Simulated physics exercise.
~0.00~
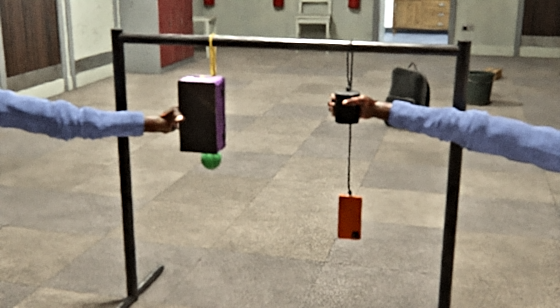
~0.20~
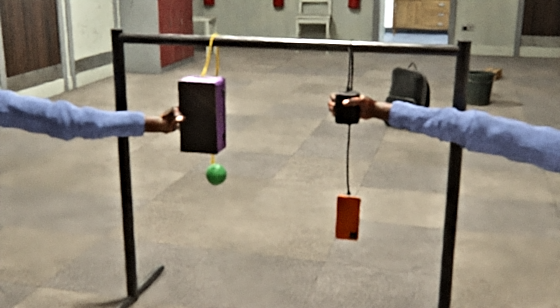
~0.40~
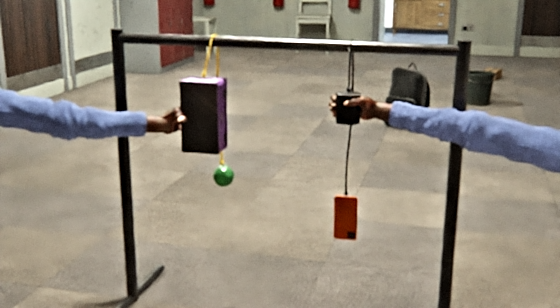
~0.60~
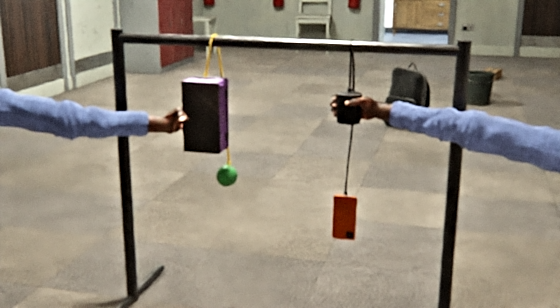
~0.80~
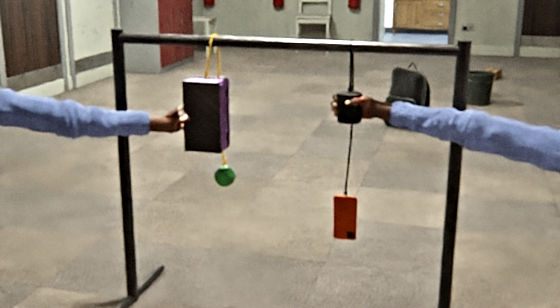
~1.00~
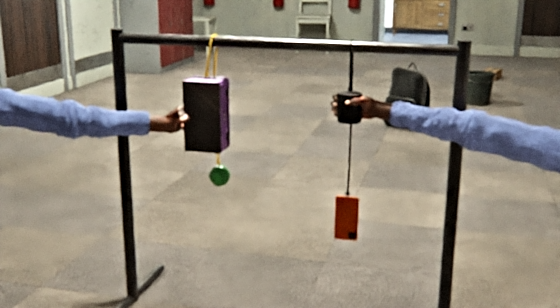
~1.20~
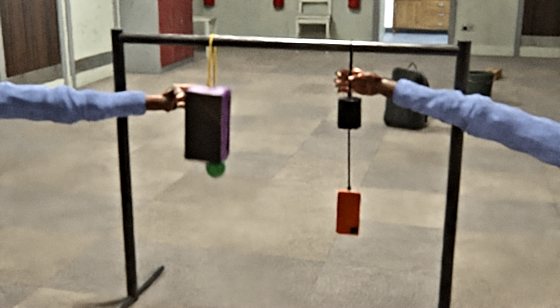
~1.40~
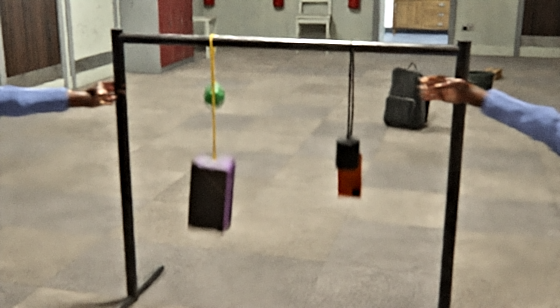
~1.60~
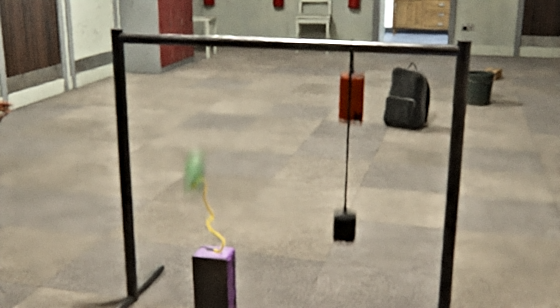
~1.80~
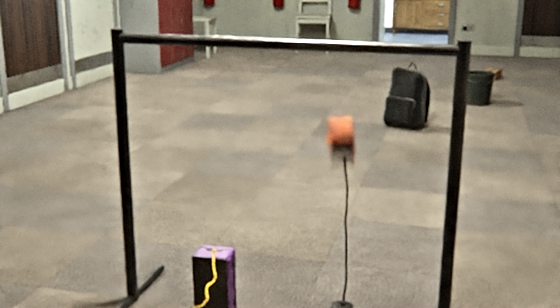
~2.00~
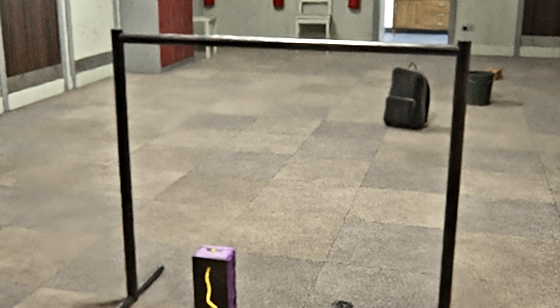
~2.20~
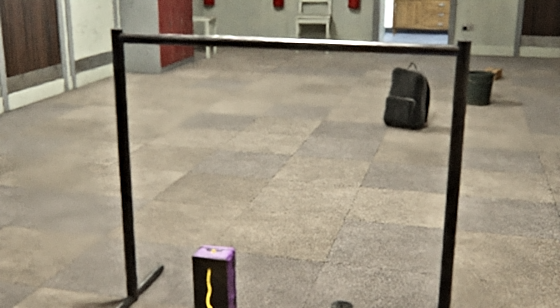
The clip opens with two blue-sleeved arms reaching in from either side of a black rail, the left hand holding a purple and black case and the right a small black object. Each hangs on a lace looped over the rail, with a small green ball dangling on the left and a flat orange piece on the right. The ball sways slightly before both hands let go and draw back. The case and black object drop while the ball and orange piece rise. Both laces slip off the rail, and the case and black object end on the floor.
